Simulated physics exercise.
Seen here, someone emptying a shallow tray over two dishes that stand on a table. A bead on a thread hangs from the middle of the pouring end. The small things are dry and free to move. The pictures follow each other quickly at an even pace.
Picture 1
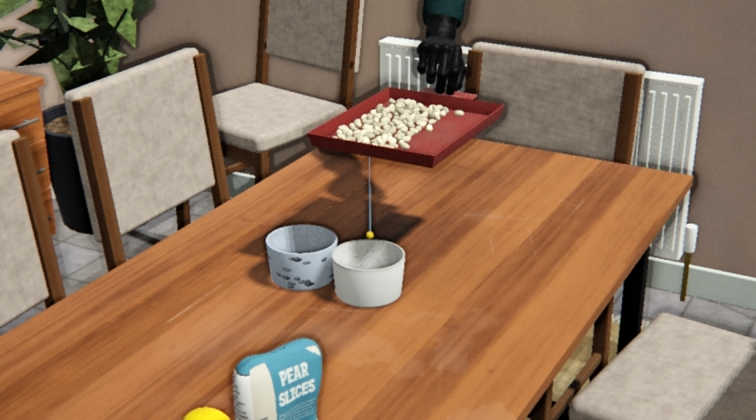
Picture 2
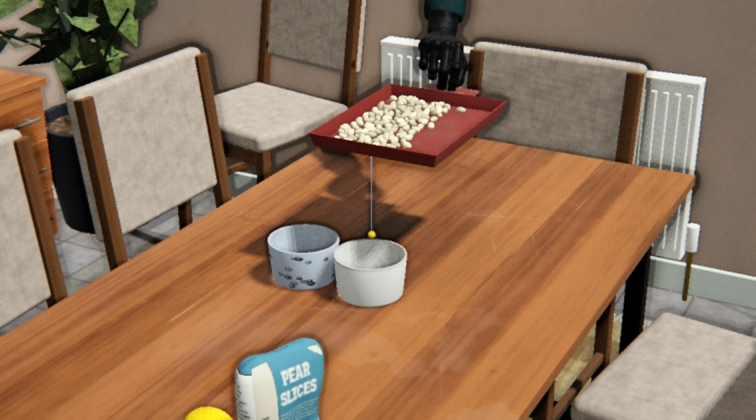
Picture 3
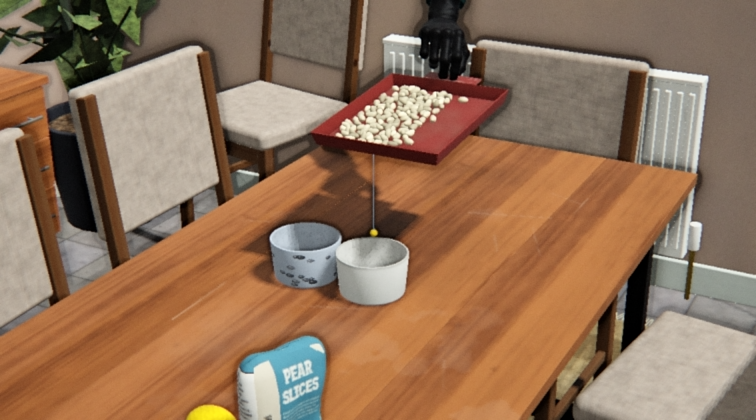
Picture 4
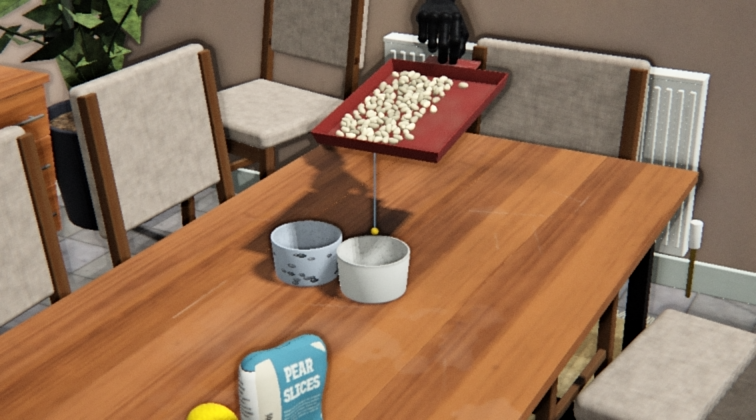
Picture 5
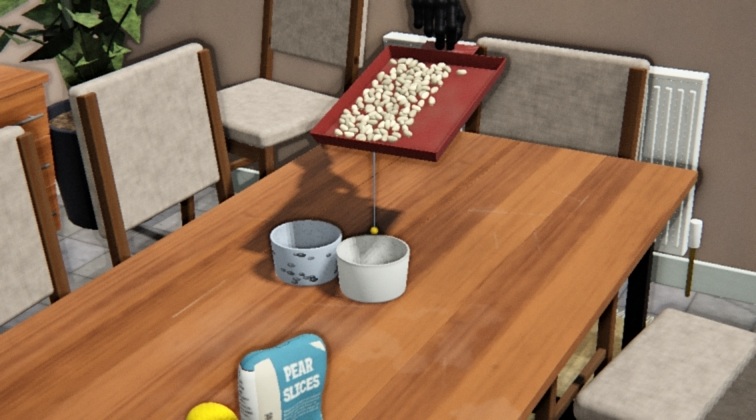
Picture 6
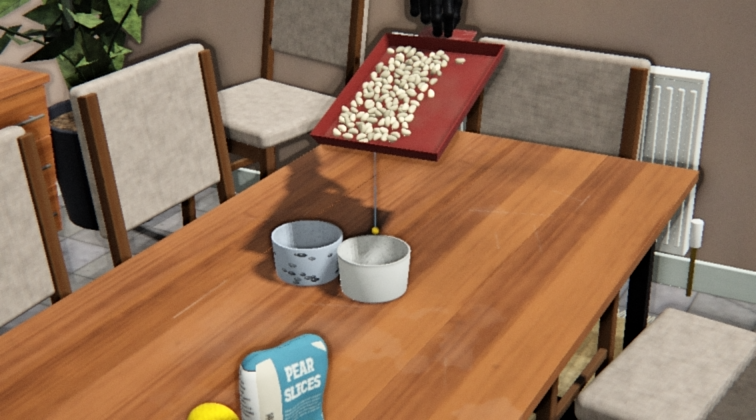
In this clip, a black-gloved hand gradually tilts a shallow red tray of white beans above two small dishes on a wooden table, raising its far end while the beans stay on the tray and a yellow bead hangs below.
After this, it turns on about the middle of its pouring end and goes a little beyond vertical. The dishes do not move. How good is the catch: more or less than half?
They take the larger part between them.
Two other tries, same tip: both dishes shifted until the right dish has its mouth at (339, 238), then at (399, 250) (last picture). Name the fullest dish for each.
The first try: The right one. The second: Left.
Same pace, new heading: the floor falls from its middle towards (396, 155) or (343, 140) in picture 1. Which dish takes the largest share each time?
In turn: The right-hand dish; left.
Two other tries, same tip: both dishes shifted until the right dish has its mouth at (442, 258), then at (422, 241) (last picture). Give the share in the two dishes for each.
Near 20 % and 0 %.
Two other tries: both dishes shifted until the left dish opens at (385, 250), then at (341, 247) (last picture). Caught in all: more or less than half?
One: Not half. Two: Above a half.
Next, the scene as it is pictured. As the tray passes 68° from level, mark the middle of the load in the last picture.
At about (364, 126).
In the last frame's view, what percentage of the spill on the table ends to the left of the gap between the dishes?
Close to 50 per cent.
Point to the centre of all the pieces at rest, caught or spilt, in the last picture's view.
Roughly at (355, 286).
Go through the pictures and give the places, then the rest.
In the first picture, corners of the pouring end (313, 132) and (432, 154), level; middle of the load (391, 125), white beans; left dish (284, 268); right dish (351, 284); bead on its thread (370, 235).
In the second picture, corners of the pouring end (314, 132) and (434, 153), level; middle of the load (393, 123).
In the third picture, corners of the pouring end (316, 131) and (436, 152), tipped barely, level across its low end; middle of the load (395, 117).
In the fourth picture, corners of the pouring end (316, 130) and (436, 150), tipped a little, level across its low end; middle of the load (395, 108).
In the fifth picture, corners of the pouring end (315, 131) and (435, 150), tipped clearly, level across its low end; middle of the load (394, 101).
In the sixth picture, corners of the pouring end (315, 132) and (435, 150), tipped clearly, level across its low end; middle of the load (393, 95); left dish (289, 264); right dish (357, 280).
Just after the last frame, tray tipped steeply; almost all on the tray; just a few in the air.
A moment on, tray tipped past a quarter turn; about a tenth on the tray; roughly a quarter in the right dish; roughly a quarter in the left dish; roughly a quarter outside both; roughly a quarter in the air.
Further on, tray tipped past a quarter turn; roughly a third in the right dish; roughly a quarter in the left dish; roughly a third outside both.
When it is over, tray tipped past a quarter turn; roughly a third in the right dish; roughly a quarter in the left dish; roughly a third outside both.
